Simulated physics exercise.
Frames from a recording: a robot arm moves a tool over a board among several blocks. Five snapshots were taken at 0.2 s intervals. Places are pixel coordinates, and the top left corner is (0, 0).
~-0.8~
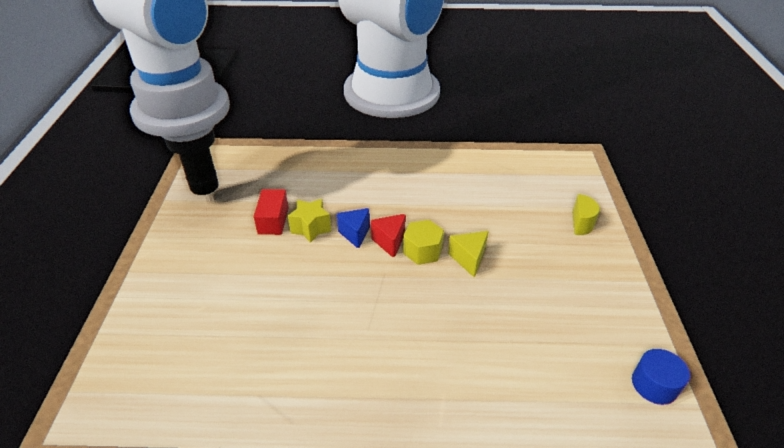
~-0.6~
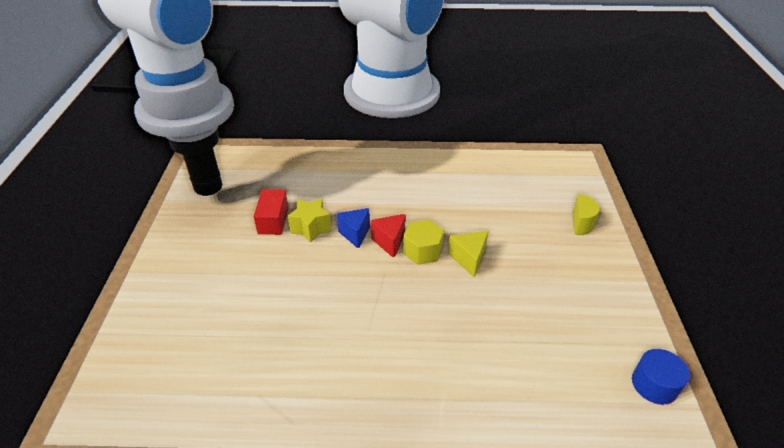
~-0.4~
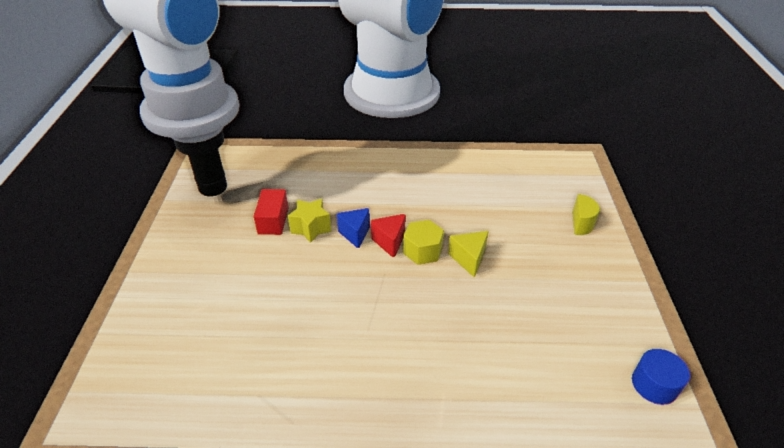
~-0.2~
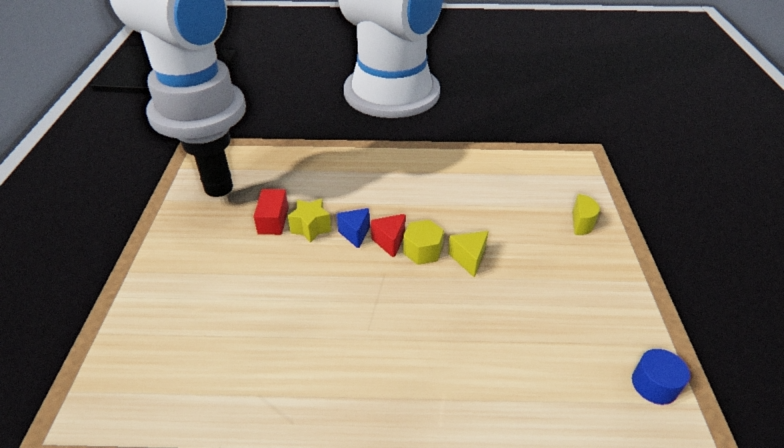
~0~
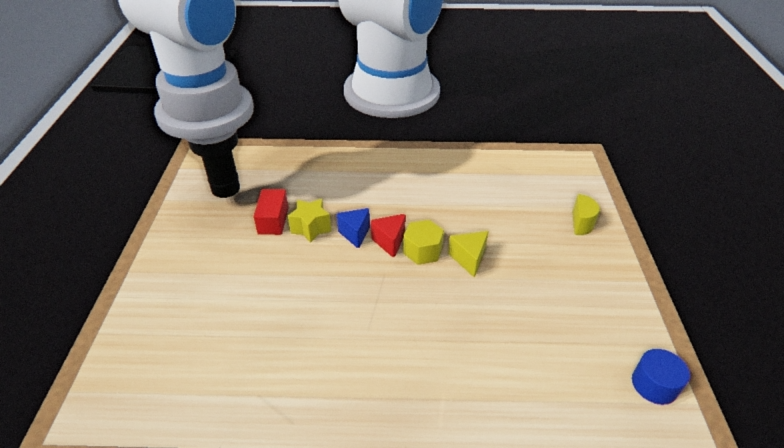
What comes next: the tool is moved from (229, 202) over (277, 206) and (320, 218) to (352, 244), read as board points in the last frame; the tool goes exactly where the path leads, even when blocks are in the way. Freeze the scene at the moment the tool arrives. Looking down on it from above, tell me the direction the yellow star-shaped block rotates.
Twists anticlockwise.
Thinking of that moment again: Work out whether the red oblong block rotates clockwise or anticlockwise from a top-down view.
Its spin: Clockwise.
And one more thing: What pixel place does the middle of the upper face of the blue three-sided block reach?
The middle of its top is at (376, 232).
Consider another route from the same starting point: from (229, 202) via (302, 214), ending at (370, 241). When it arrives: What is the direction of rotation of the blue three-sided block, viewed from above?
It rotates counterclockwise.
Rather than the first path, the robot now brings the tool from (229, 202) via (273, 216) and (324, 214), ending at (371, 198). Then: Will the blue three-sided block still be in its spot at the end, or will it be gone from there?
By the last moment, the blue three-sided block will have left its place.
On the path given first. One third of the way, tool at (275, 194); red oblong block at (283, 205), turned 40° clockwise; yellow star-shaped block at (315, 215).
Two thirds of the way, tool at (320, 206); red oblong block at (298, 215), turned 110° clockwise; yellow star-shaped block at (326, 234), turned 40° anticlockwise.
At the end, tool at (351, 232); red oblong block at (298, 217), turned 125° clockwise; yellow star-shaped block at (327, 241), turned 20° anticlockwise; blue three-sided block at (376, 232), turned 60° anticlockwise; red three-sided block at (396, 224).
